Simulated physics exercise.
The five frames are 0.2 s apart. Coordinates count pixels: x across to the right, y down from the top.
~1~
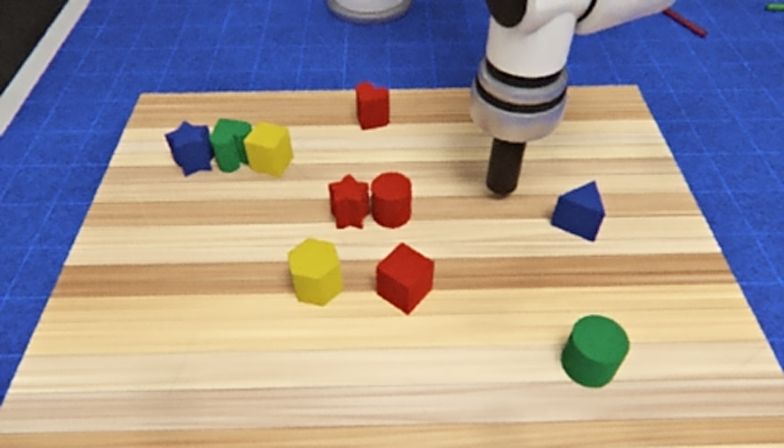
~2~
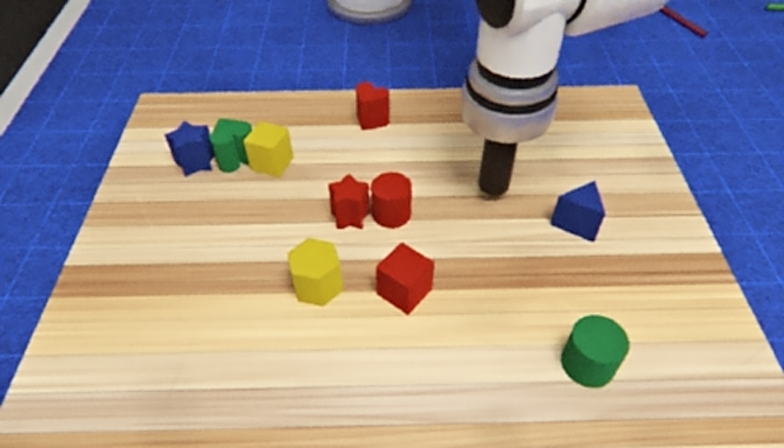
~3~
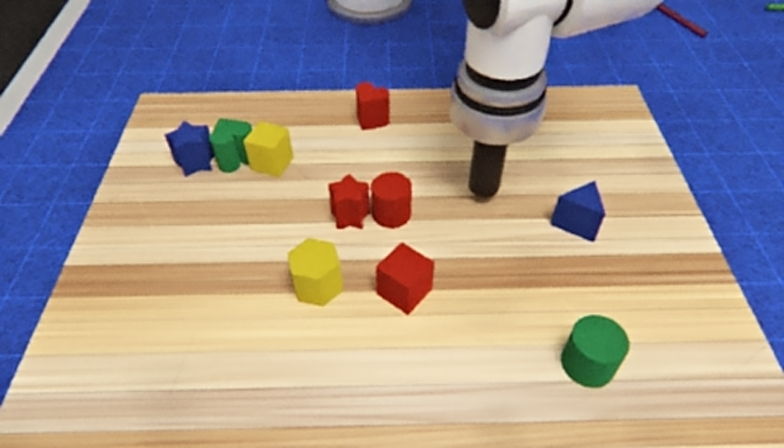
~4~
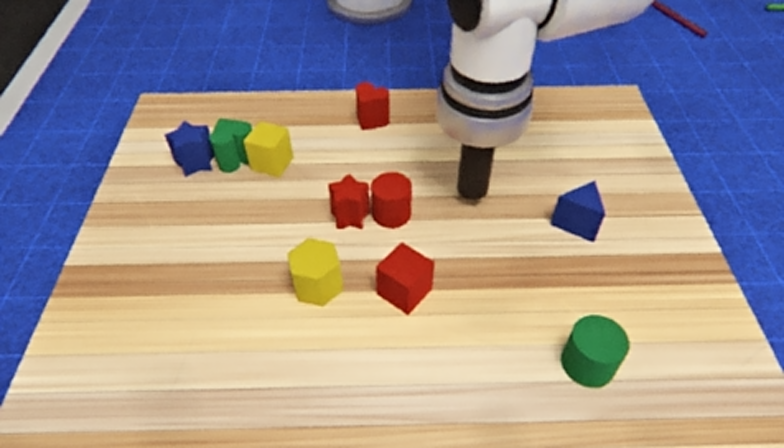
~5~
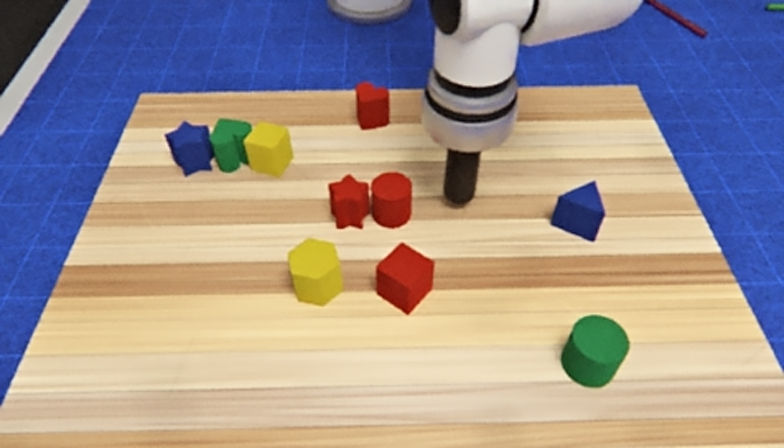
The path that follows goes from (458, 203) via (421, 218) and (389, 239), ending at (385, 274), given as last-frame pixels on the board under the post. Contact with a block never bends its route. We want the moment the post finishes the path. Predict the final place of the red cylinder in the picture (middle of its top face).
The centre of its top will be at (364, 187).
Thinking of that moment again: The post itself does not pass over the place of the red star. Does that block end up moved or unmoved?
It leaves its spot.
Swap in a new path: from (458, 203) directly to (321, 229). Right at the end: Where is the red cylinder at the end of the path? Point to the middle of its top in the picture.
It comes to (281, 193).
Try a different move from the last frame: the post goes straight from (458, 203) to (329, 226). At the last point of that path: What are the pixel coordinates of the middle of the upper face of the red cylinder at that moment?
Its top centre lands on (288, 192).
What follows on the original path. One third of the way, post (421, 207); red star (345, 188); red cylinder (385, 185).
Two thirds of the way, post (389, 229); red star (328, 185), turned 15° anticlockwise; red cylinder (364, 187).
At the end, post (385, 264); yellow hexagon in place; red star (328, 185), turned 15° anticlockwise; red cylinder (364, 187); red square block (411, 270).
